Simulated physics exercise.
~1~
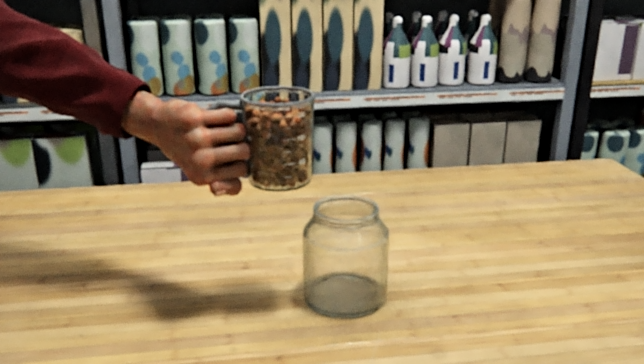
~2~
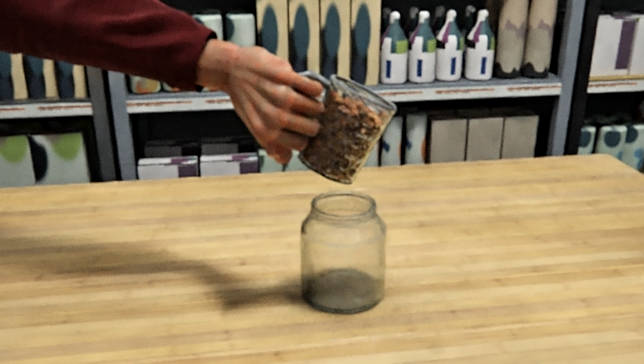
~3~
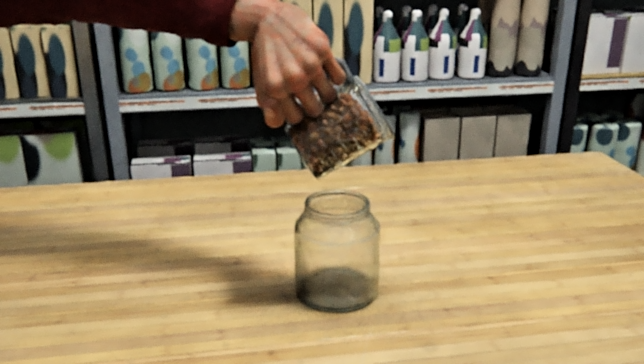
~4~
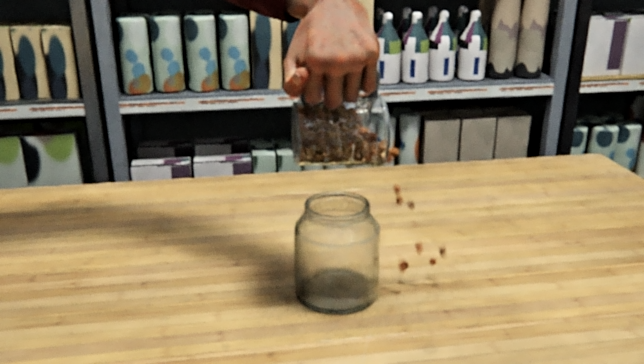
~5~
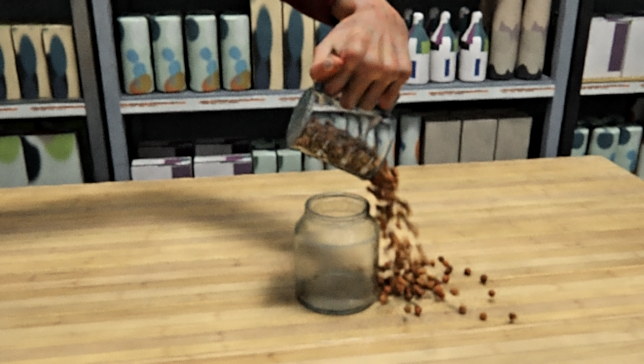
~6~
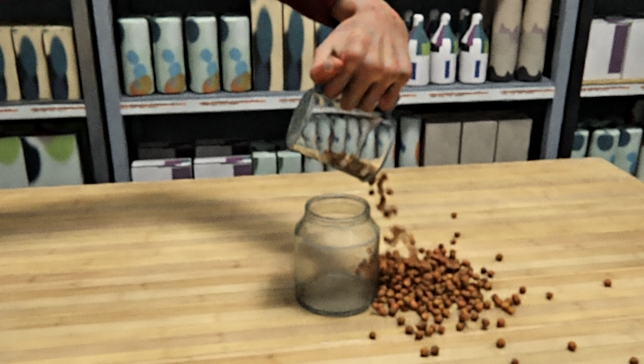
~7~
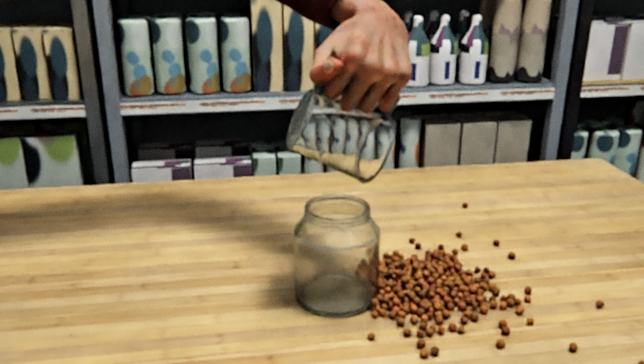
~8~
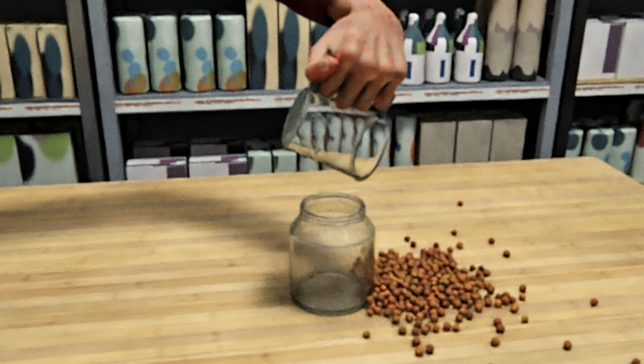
On a wooden table before stocked shelves, a hand tipping a clear cup of brown balls, all spilling right of an empty jar.
